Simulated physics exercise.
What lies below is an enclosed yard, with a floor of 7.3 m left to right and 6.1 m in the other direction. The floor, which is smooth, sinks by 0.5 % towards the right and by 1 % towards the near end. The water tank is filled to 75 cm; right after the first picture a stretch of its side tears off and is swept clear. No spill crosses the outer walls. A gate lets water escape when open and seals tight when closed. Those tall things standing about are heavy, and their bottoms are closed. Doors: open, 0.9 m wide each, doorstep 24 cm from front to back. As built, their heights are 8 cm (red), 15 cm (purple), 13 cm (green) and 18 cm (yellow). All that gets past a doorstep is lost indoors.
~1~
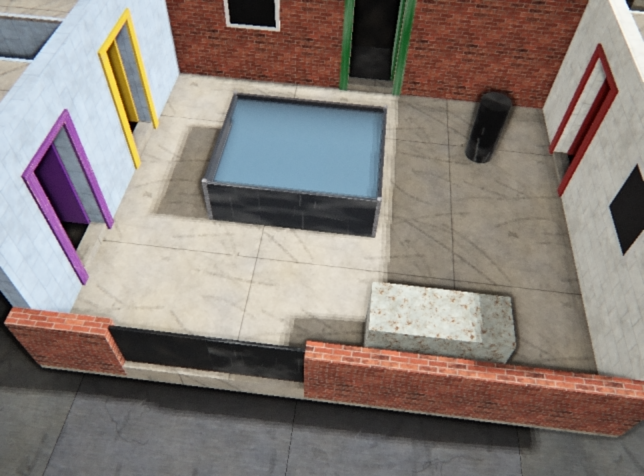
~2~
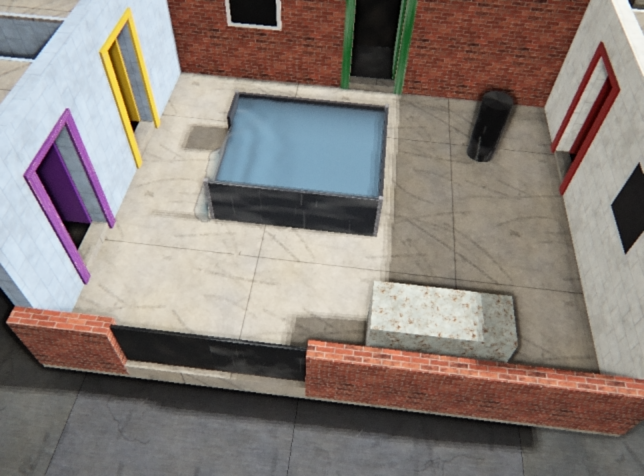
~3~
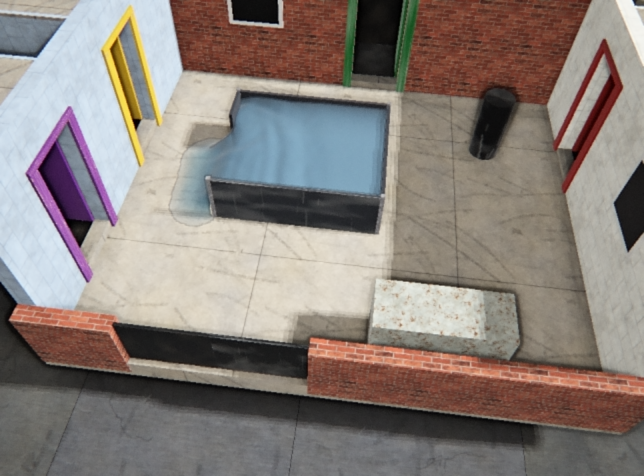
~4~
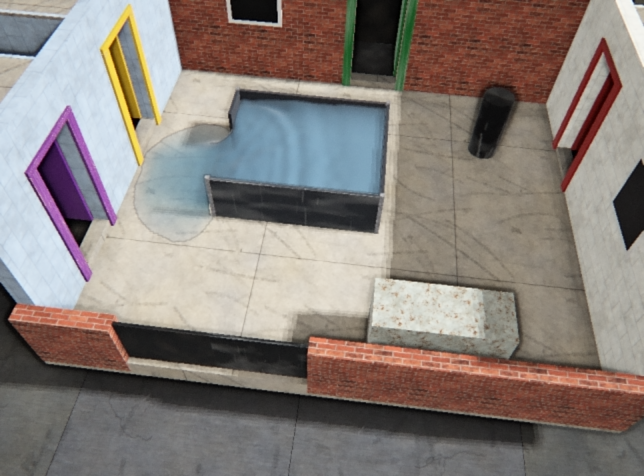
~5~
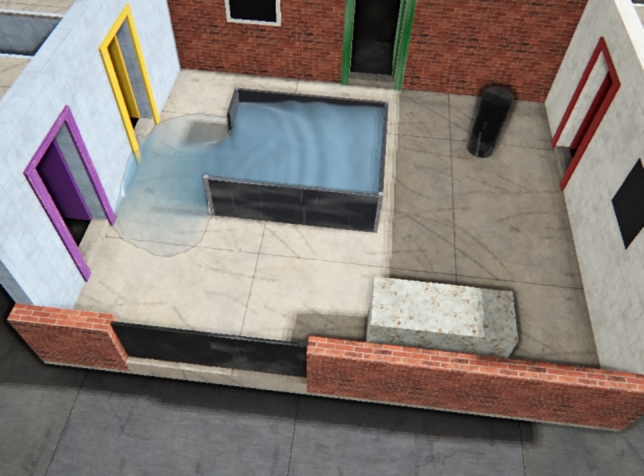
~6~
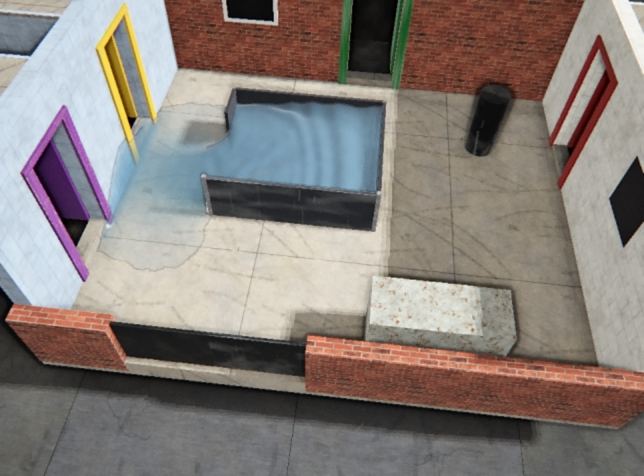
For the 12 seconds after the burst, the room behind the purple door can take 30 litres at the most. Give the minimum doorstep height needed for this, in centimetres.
Roughly 21 centimetres.
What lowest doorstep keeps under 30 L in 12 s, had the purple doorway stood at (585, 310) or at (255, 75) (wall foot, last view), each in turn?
First place around 10.0 cm, second around 9.5 cm.
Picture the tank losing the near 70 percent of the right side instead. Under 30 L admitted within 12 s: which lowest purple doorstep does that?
Some 8.0 cm.
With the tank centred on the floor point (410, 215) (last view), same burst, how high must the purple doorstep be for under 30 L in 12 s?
About 29 cm.
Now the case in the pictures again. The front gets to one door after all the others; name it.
That would be the red door.
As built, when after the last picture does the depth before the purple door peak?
Peak time: About 1.0 s.
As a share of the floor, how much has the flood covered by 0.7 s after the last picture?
Some 15 per cent is wet.
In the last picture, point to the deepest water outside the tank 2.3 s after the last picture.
Check close to (59, 337).
Then, 0.7 s after the last picture water covers 15 % of the floor, deepest (52 cm) near (128, 183); 25 cm at the purple door, 3 litres in over its 15 cm doorstep.
Then, 2.3 s after the last picture water covers 40 % of the floor, deepest (43 cm) near (59, 337); 21 cm at the purple door, 60 litres in over its 15 cm doorstep.
Then, 11.3 s after the last picture water covers 100 % of the floor, deepest (22 cm) near (599, 399); 8 cm at the purple door, 73 litres in over its 15 cm doorstep.
At the purple door as built, the water peaked near 27 cm, 0.9 s after the last picture.
Run again over the same 12 s with other heights there, 55 litres in over 17 cm, 21 litres over 22.5 cm. The limit of 30 litres is kept from about 21 cm up.
